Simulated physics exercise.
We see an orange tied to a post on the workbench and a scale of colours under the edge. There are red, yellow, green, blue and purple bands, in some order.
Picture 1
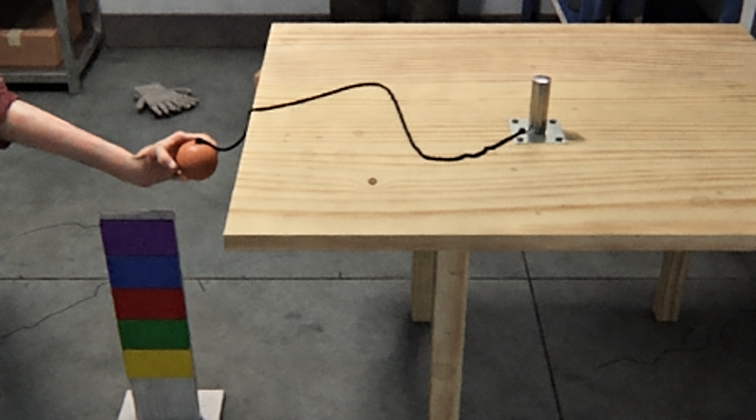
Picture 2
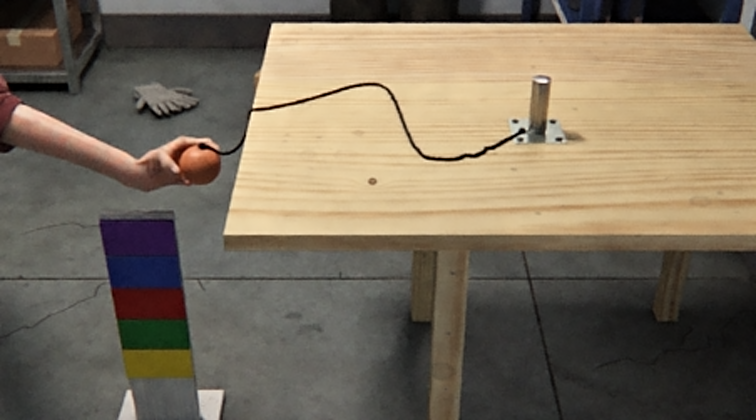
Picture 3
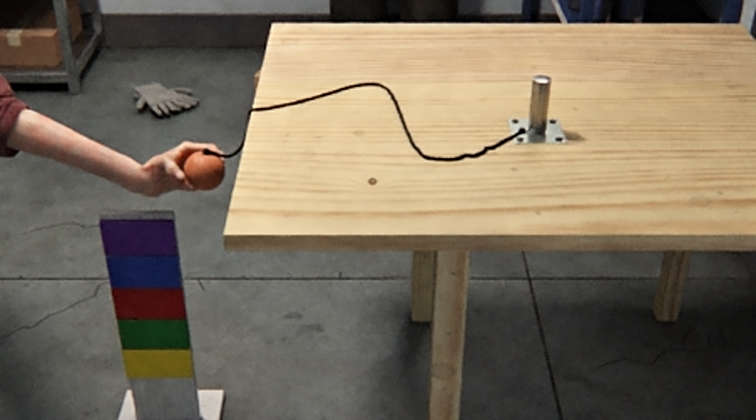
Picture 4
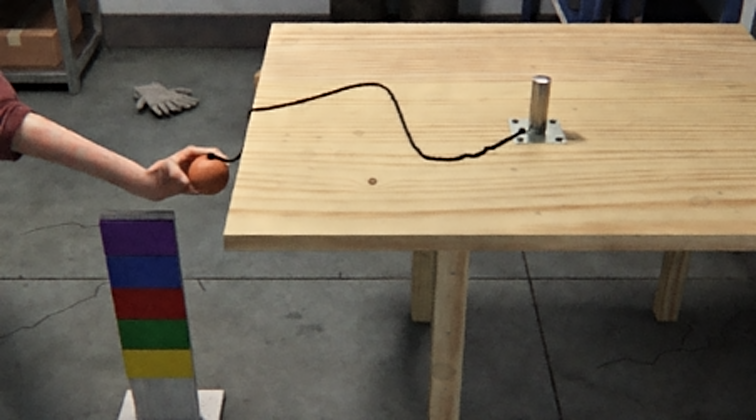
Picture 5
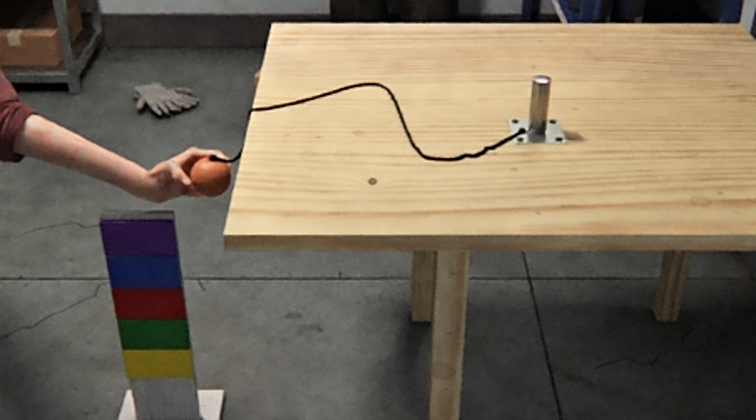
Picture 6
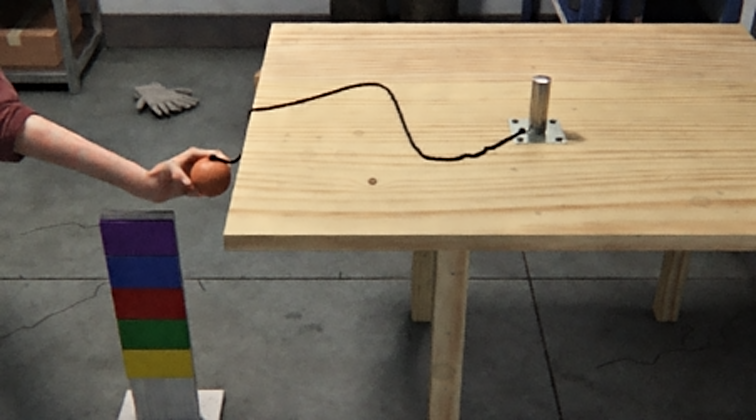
Hand holding an orange ball on a dark cord shifts slightly right toward a wooden table's edge, beside a colour-banded board.
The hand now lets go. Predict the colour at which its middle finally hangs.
Prediction: Green.
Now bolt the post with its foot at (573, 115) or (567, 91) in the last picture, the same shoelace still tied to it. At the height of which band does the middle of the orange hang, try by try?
Taking them in turn: Red; red.
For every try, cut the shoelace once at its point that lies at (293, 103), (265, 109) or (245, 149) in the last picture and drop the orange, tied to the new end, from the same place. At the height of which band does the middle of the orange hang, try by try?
In turn it lines up with purple, blue and red.
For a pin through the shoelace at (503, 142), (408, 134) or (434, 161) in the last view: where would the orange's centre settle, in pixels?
Result per try (px, approx.): (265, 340); (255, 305); (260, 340).
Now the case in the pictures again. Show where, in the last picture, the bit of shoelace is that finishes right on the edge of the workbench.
It's the point at about (389, 90).
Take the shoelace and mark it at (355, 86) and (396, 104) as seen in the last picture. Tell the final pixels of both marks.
Roughly (248, 182) for the first and (278, 135) for the second.
Early on, orange near (267, 309); level with red.
Midway, orange near (259, 361); level with green.
Finally, orange near (266, 358); level with green. Its centre hangs level with the green band.
